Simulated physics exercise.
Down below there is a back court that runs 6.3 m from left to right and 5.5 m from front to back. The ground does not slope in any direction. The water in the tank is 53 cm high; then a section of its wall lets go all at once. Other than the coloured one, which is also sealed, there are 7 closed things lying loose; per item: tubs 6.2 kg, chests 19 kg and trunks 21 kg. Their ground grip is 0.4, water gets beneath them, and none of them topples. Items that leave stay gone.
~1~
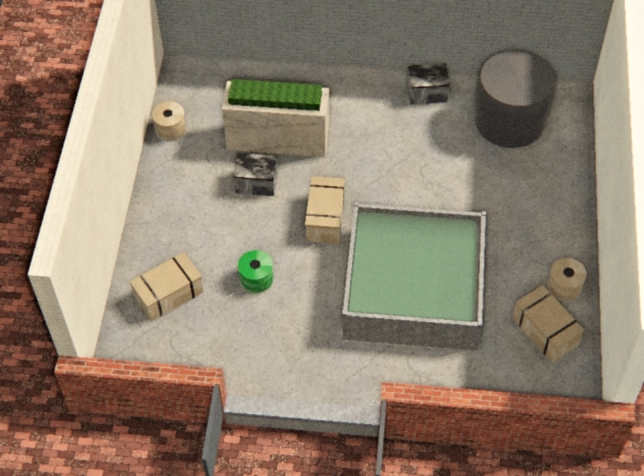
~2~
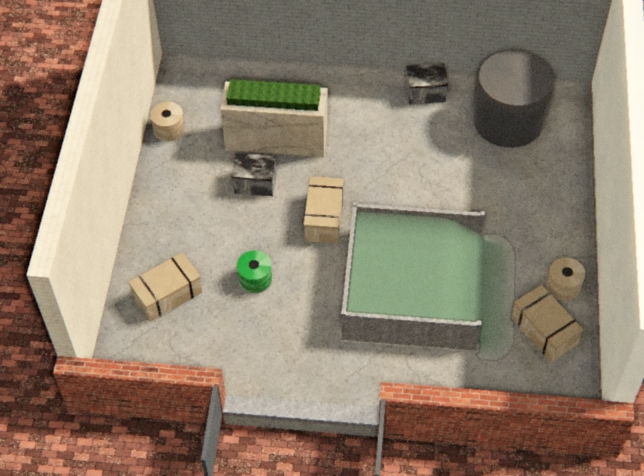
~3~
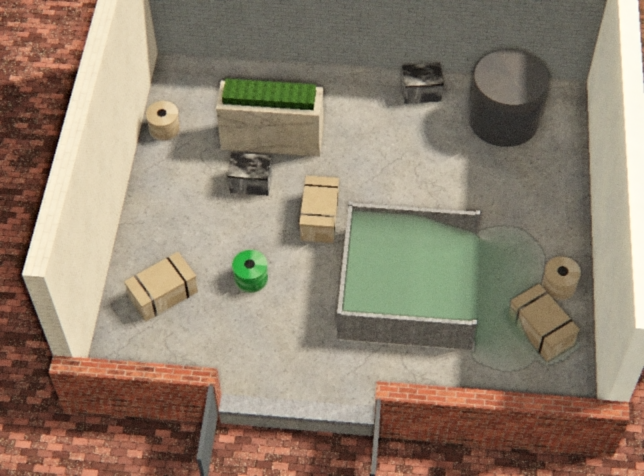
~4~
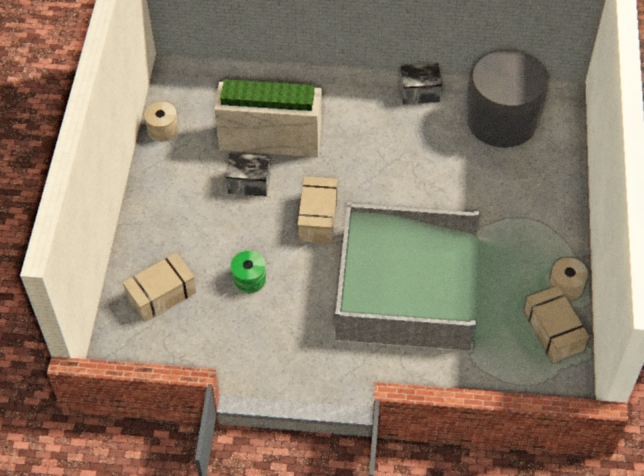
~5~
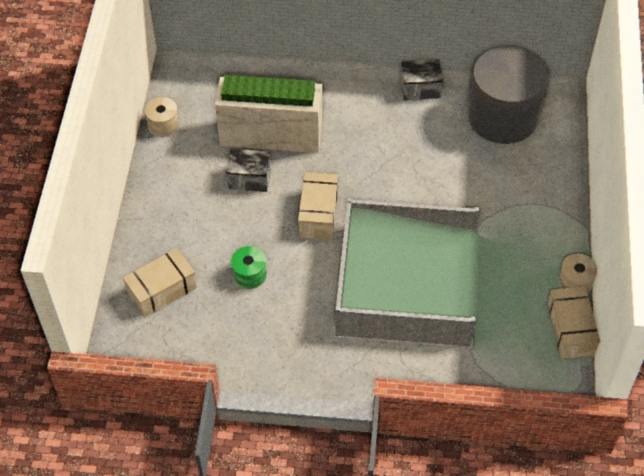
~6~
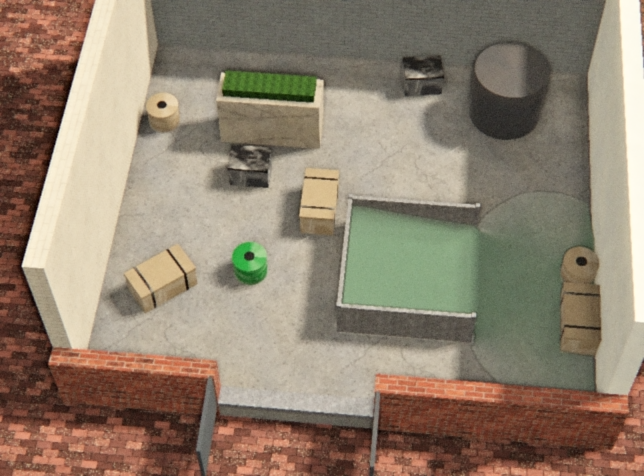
Green water pouring from the open right side of a tank, spreading over the courtyard floor and shifting a crate and drum toward the wall.
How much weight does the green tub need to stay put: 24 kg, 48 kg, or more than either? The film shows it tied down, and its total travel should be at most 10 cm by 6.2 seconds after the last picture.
Watching this, I'd bet even the lighter version stays within bounds.
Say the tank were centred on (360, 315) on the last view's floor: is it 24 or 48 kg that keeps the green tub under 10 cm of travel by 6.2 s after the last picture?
Result, then: Lighter one suffices.
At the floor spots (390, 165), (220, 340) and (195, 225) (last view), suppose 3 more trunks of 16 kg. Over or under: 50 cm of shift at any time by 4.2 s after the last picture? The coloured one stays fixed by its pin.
Going through them in that order, the answers are not too far, too far and not too far.
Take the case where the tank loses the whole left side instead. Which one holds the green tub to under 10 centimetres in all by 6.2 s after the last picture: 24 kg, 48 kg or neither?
Note: No mass sufficient.
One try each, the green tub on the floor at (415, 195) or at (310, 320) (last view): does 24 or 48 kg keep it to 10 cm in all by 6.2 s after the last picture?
Light one suffices, then light one suffices.
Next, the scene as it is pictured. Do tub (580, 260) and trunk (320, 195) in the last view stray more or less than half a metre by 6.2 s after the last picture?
Beyond the mark, below the mark.
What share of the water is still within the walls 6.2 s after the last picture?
Around 96 % of the water.
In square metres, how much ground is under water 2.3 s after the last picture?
Wet area: Approx. 16 m2.
Then, 0.6 s after the last picture the green tub would be 0 cm from its start with 24 kg and 0 cm from its start with 48 kg; 0 cm of water round it then.
Then, 2.3 s after the last picture the green tub would be 0 cm from its start with 24 kg and 0 cm from its start with 48 kg; 0 cm of water round it then.
Then, 4.2 s after the last picture the green tub would be 0 cm from its start with 24 kg and 0 cm from its start with 48 kg; 1 cm of water round it then.
Then, 6.2 s after the last picture the green tub would be 0 cm from its start with 24 kg and 0 cm from its start with 48 kg; 3 cm of water round it then.
